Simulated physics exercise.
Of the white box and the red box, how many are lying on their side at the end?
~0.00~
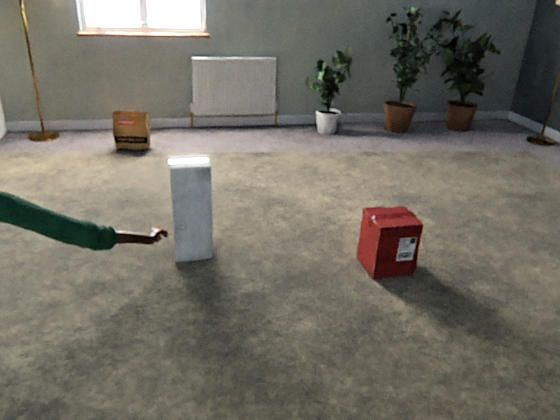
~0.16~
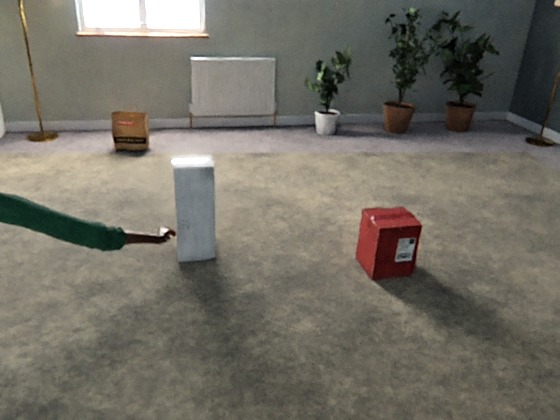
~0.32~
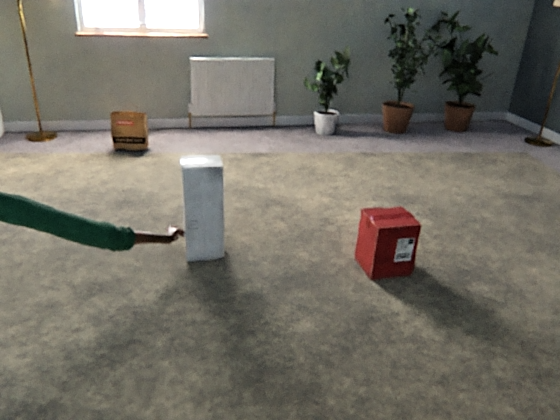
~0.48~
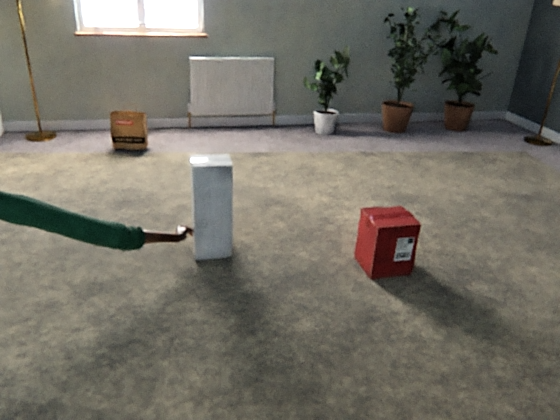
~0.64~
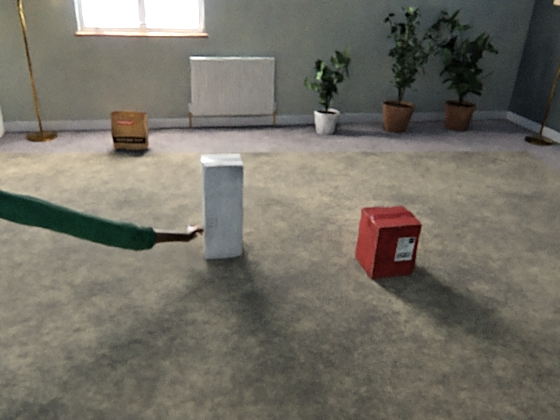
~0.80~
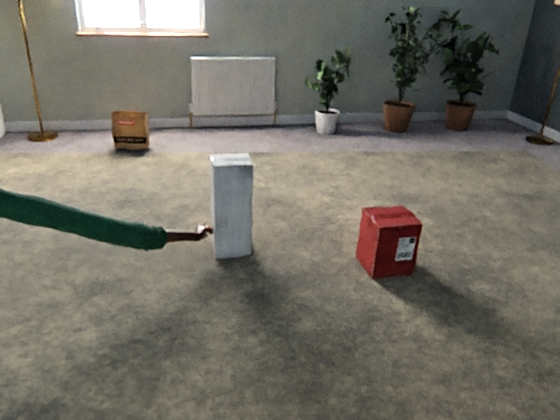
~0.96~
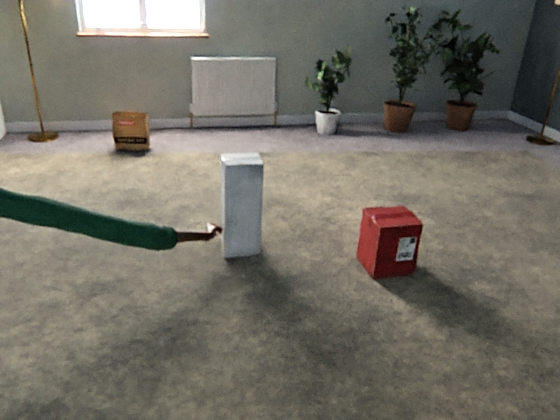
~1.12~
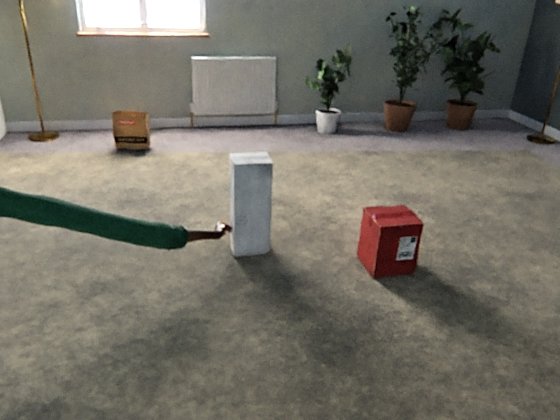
None of them are. The white box has slid to the right but still stands, and the red box stays upright in its place.
